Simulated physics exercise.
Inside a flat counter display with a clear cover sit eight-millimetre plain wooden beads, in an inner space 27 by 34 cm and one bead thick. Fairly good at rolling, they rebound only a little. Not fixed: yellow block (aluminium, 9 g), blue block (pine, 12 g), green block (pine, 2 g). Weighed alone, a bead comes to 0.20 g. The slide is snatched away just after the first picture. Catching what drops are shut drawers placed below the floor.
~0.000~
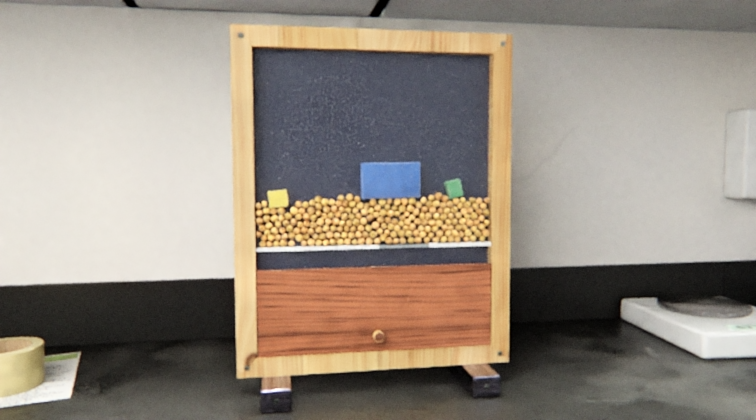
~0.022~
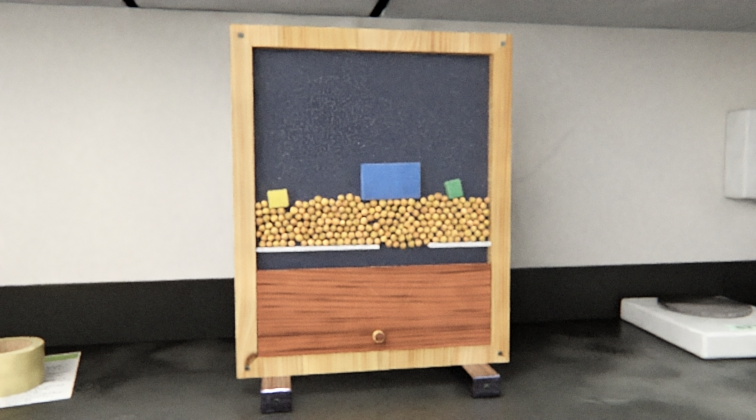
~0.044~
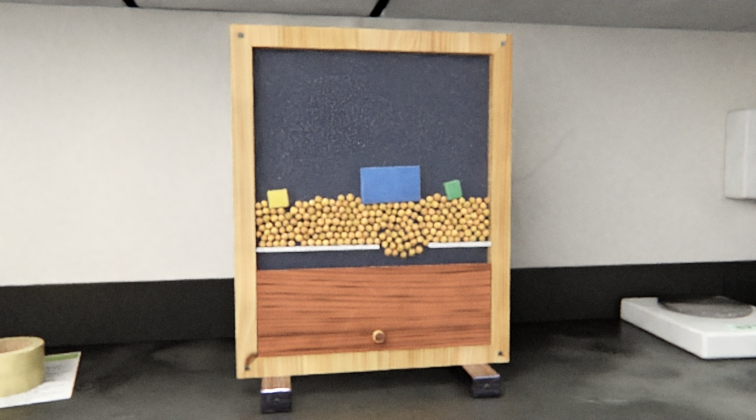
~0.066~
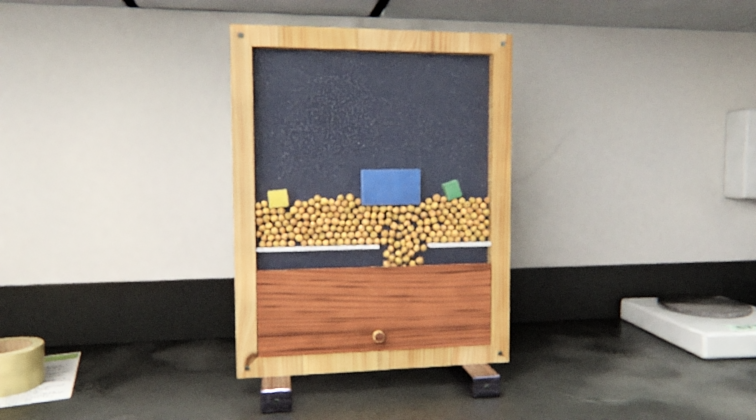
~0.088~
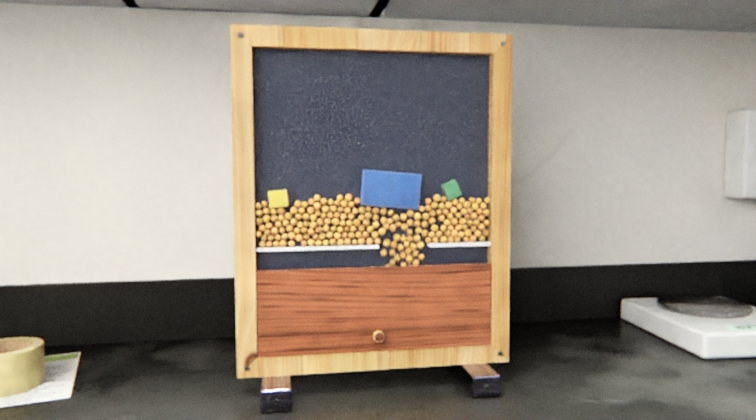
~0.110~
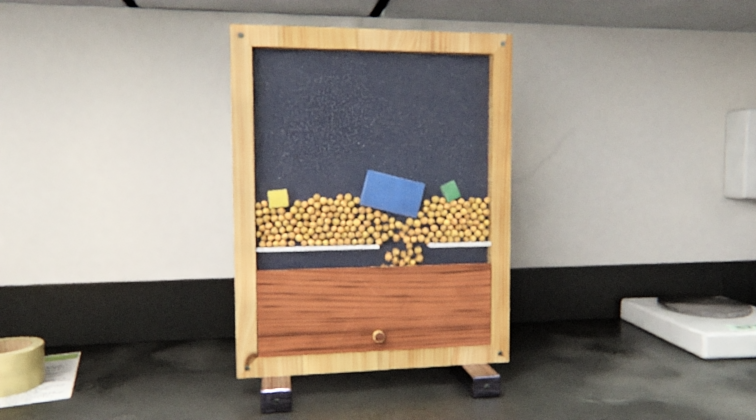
To begin with, a yellow, a blue and a green block rest on a level bed of wooden beads inside a framed display. A gap opens in the white floor and beads drop through toward the wooden front below, while the blue block sinks slightly and tilts down to the right.
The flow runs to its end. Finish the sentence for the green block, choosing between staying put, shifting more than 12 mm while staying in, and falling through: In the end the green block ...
In the end the block falls through.
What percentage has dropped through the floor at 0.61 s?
Around 35 per cent.
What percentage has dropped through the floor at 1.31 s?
That would be around 45 per cent.
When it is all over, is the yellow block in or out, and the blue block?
Yellow: Remains; blue: Falls through.
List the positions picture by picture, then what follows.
About 220 beads; beads centred (381, 220); yellow block (278, 199) tilted 6°; blue block (391, 181); green block (454, 189) tilted 76°; slide (374, 247) to (432, 245), in the first picture.
Beads centred (376, 227); 0 out, in the second picture.
Beads centred (379, 220); 7 out, in the third picture.
Beads centred (373, 223); 15 out, in the fourth picture.
Beads centred (376, 225); 24 out, in the fifth picture.
Beads centred (377, 221); 33 out; yellow block (278, 199) tilted 6°; blue block (392, 194) tilted 14°; green block (450, 192) tilted 65°, in the sixth picture.
After 0.26 s, 30 % are out; yellow block moved 0.0 cm tilted 6°; blue block moved 5.0 cm tilted 72°; green block moved 3.6 cm tilted 47°.
After 0.61 s, 35 % are out; yellow block moved 0.0 cm tilted 6°; blue block below the floor; green block below the floor.
After 1.31 s, 45 % are out; yellow block moved 0.0 cm tilted 5°; blue block below the floor; green block below the floor.
All still by 2.3 s, 55 % are out; yellow block moved 0.0 cm tilted 5°; blue block below the floor; green block below the floor.
